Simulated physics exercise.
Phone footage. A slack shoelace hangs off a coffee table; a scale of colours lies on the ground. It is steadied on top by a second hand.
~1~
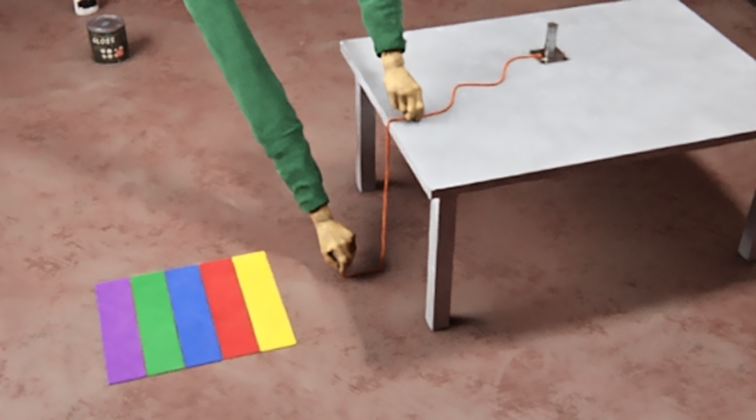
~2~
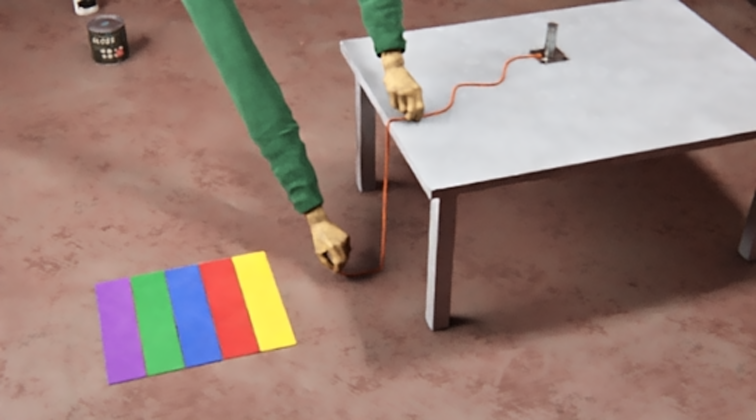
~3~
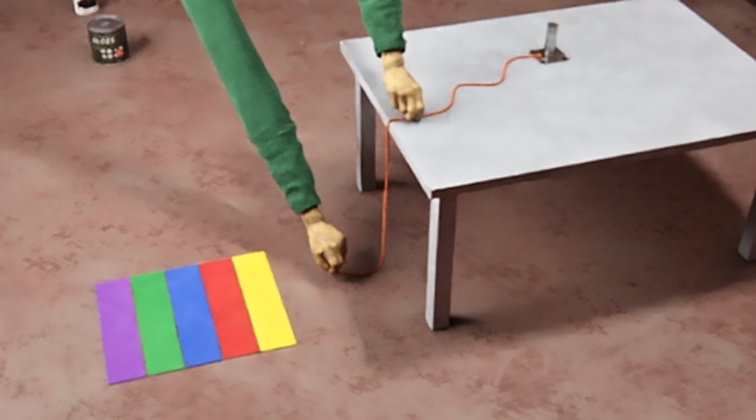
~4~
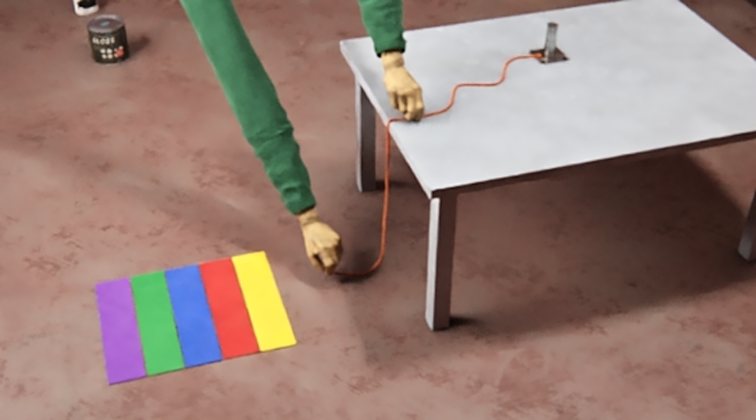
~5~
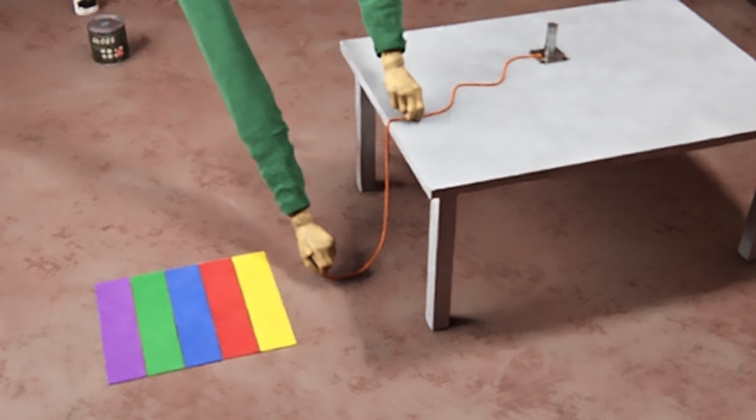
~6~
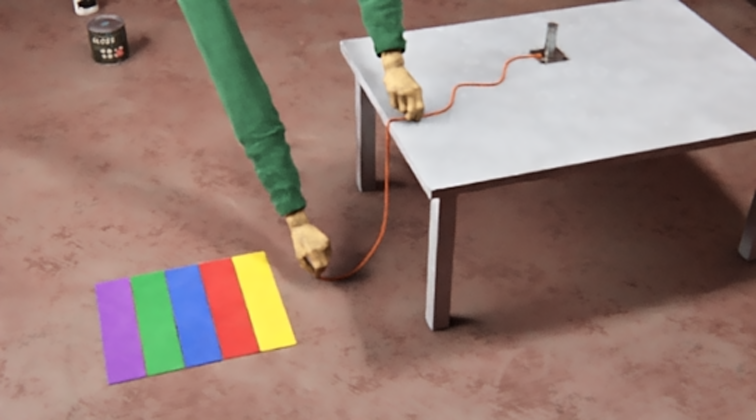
A hand slowly draws the end of an orange cord slightly left beside coloured stripes.
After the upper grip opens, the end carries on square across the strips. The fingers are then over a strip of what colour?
A blue strip.
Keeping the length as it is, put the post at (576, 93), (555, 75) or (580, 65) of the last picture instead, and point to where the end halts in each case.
Places per try: (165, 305); (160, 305); (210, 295).
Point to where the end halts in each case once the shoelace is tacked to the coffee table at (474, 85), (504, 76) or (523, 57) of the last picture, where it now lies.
Approximately at (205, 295), at (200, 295) and at (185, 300), in that order.
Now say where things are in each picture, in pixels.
End (340, 268); yellow (273, 330); red (237, 337); blue (200, 345); green (163, 353); purple (124, 361), in the first picture.
End (334, 269); shoelace through (511, 60) (477, 85) (442, 111) (388, 141) (385, 202) (383, 259), in the second picture.
End (331, 270), in the third picture.
End (326, 271); shoelace through (511, 60) (477, 85) (442, 111) (388, 140) (386, 202) (381, 259), in the fourth picture.
End (319, 272), in the fifth picture.
End (315, 273); shoelace through (511, 60) (477, 85) (442, 111) (388, 140) (387, 202) (367, 259), in the sixth picture.
Soon after, end near (250, 286); over yellow.
After that, end near (207, 294); over blue.
At the stop, end near (181, 300); over blue. Over blue.
